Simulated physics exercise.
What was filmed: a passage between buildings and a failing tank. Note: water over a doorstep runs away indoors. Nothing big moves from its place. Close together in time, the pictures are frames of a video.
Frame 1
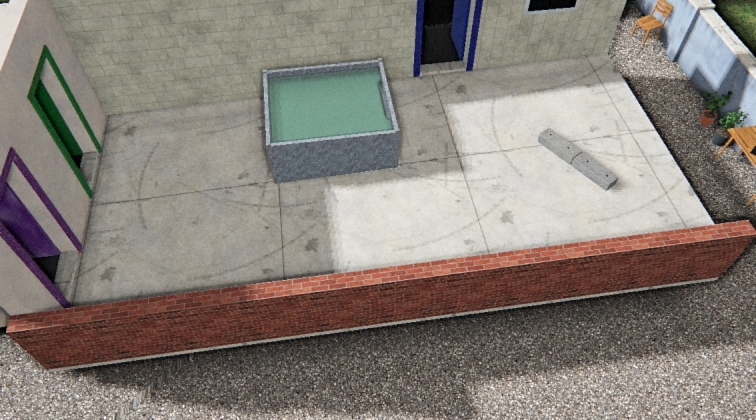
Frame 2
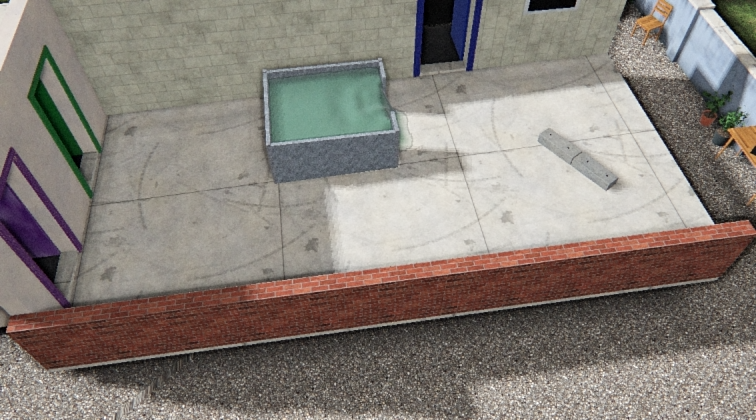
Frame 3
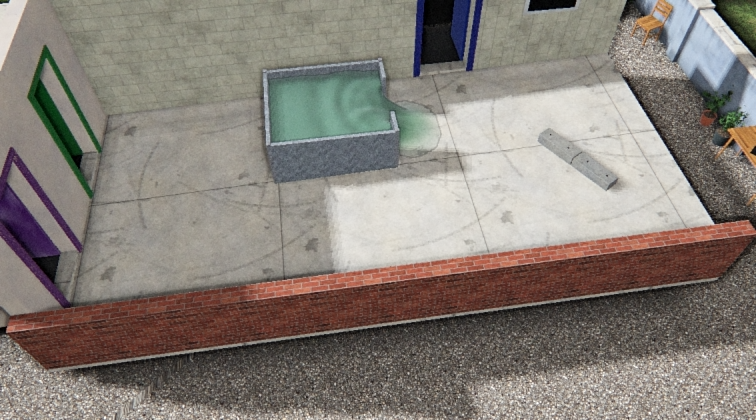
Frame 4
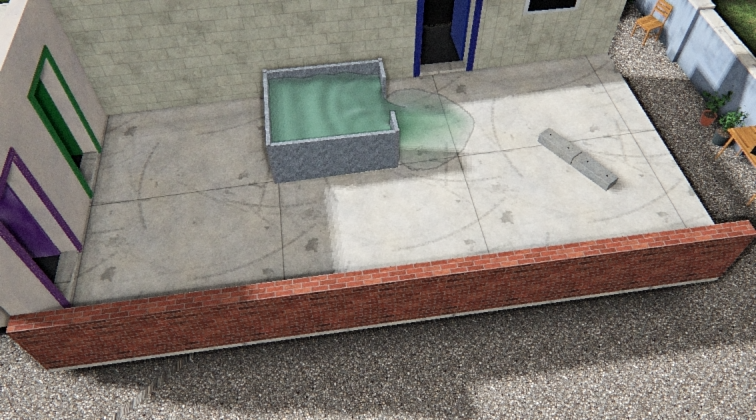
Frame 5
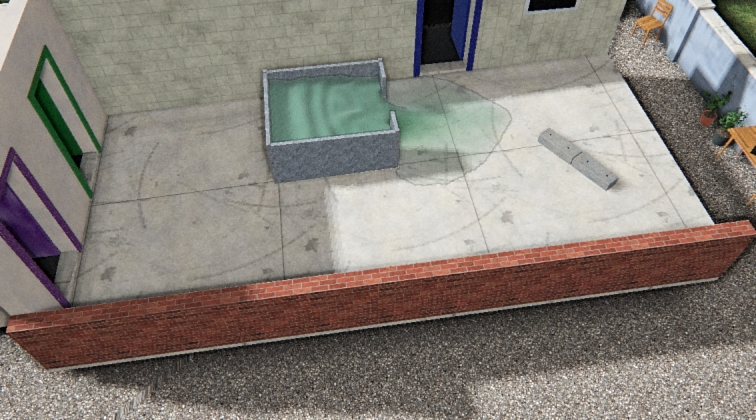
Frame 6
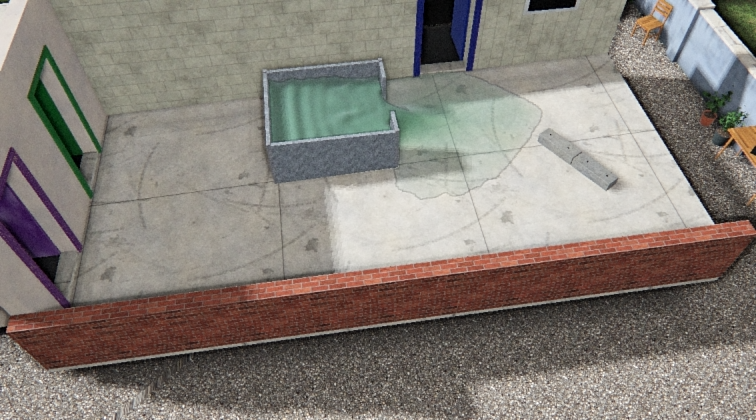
Green water in a square stone tank stayed still at first, then poured out through a gap in the right side and spread rightward across the concrete yard, nearing a low gray block.
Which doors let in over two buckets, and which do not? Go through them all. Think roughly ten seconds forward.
Purple door - not over two, blue door - over two buckets, green door - not over two.
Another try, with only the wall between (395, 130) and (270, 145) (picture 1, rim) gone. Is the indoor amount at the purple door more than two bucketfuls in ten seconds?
Checking each one, purple overshoots.
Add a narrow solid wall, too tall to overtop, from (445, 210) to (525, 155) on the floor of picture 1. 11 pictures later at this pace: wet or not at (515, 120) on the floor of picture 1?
Result: Waterlogged.
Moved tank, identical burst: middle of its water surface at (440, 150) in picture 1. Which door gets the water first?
The door meant here is the blue-painted one.
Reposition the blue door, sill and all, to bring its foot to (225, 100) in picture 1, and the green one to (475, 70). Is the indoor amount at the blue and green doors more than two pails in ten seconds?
First the blue door, which stays on the safe side, then the green door, which crosses the line.
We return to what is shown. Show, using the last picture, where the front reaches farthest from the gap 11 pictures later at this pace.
My best guess is about (685, 250).
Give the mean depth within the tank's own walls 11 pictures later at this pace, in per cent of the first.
Near 56 in a hundred.
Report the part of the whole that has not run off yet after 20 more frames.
About 78 per cent.
A moment on, water covers 30 % of the floor; the purple door not reached, the blue door under two buckets in, the green door not reached.
Next, water covers 40 % of the floor; the purple door not reached, the blue door over two buckets in, the green door not reached.
Then, water covers 40 % of the floor; the purple door not reached, the blue door over two buckets in, the green door not reached.
Later, water covers 55 % of the floor; the purple door not reached, the blue door over two buckets in, the green door not reached.
In the end, water covers 75 % of the floor; the purple door wet at the sill, nothing in, the blue door far over two buckets in, the green door not reached.
